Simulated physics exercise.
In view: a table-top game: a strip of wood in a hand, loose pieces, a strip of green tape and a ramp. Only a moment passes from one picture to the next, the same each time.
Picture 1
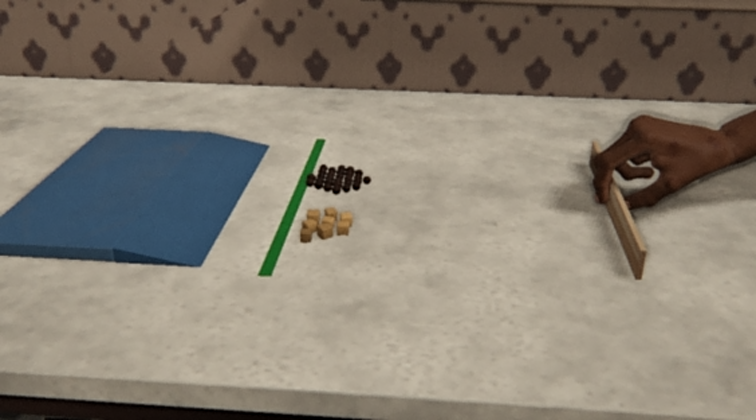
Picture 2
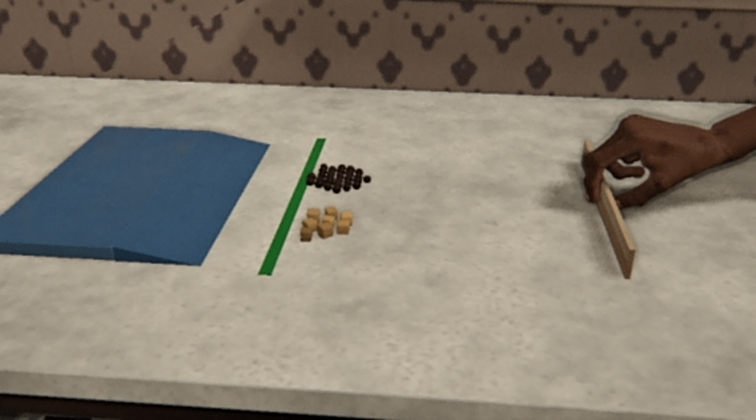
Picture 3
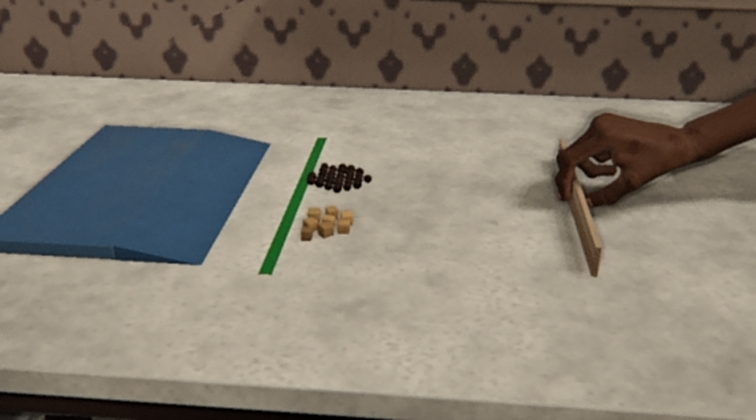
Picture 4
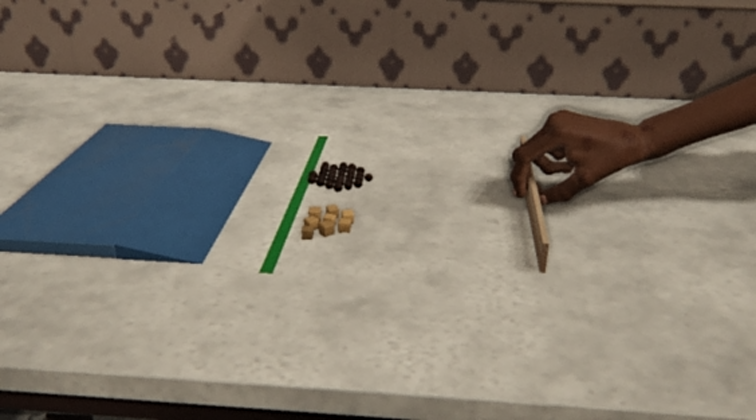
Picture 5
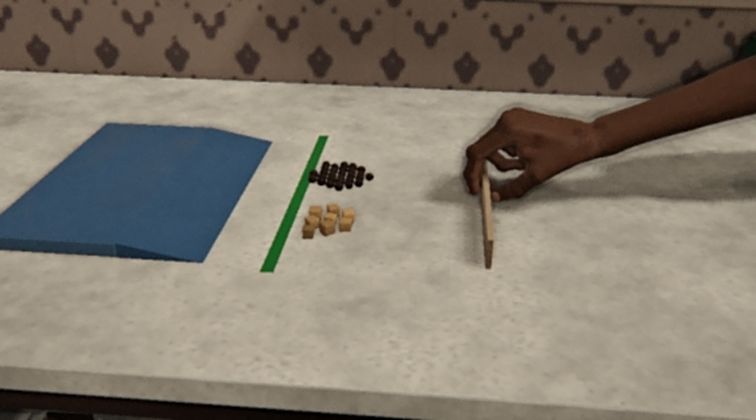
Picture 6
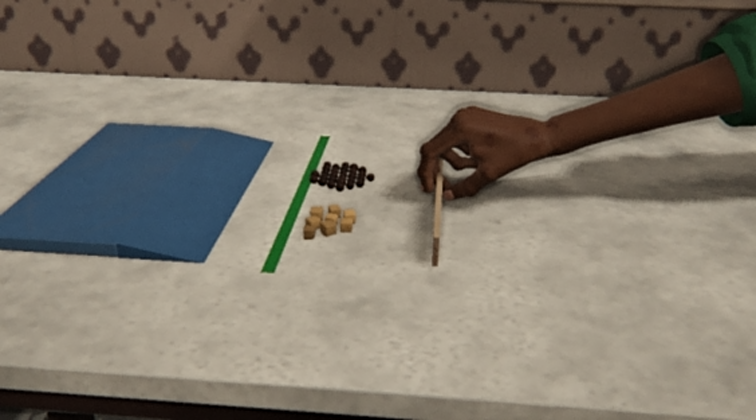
A hand slides a strip of wood left across the table toward small cubes and balls.
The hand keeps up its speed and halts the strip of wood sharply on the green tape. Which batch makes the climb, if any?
The front batch stalls before the top; the back batch reaches the top with some.
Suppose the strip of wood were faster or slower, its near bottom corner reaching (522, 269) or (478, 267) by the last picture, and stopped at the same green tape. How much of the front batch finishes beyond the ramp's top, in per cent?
Roughly 0 per cent, and 0 per cent.
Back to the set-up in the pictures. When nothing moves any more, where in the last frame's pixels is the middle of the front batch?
Roughly at (219, 212).
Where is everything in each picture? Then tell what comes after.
In the first frame, strip of wood (637, 254), at rest; green tape (319, 144); top of the ramp (120, 238); front batch (328, 223), a few small wooden cubes; back batch (340, 177), some chocolate balls.
In the second frame, strip of wood (626, 253); back batch (340, 176).
In the third frame, strip of wood (594, 251); front batch (329, 222).
In the fourth frame, strip of wood (542, 247); back batch (341, 175).
In the fifth frame, strip of wood (489, 243); front batch (330, 220).
In the sixth frame, strip of wood (436, 241); green tape (323, 141); top of the ramp (124, 234); front batch (331, 220); back batch (343, 174).
Then, 0.11 s later than the last frame, strip of wood still moving, near (351, 172); front batch every one short of the ramp; back batch every one short of the ramp.
Then, 0.24 s later than the last frame, strip of wood stopped at the green tape; front batch every one short of the ramp; back batch roughly a quarter on the ramp, the larger part short of the ramp.
Then, 0.52 s later than the last frame, strip of wood stopped at the green tape; front batch the larger part on the ramp, roughly a quarter short of the ramp; back batch the larger part past the top, roughly a quarter on the ramp.
When it is over, strip of wood stopped at the green tape; front batch not one past the top, roughly half on the ramp, roughly half short of the ramp; back batch almost all past the top, about a tenth short of the ramp.
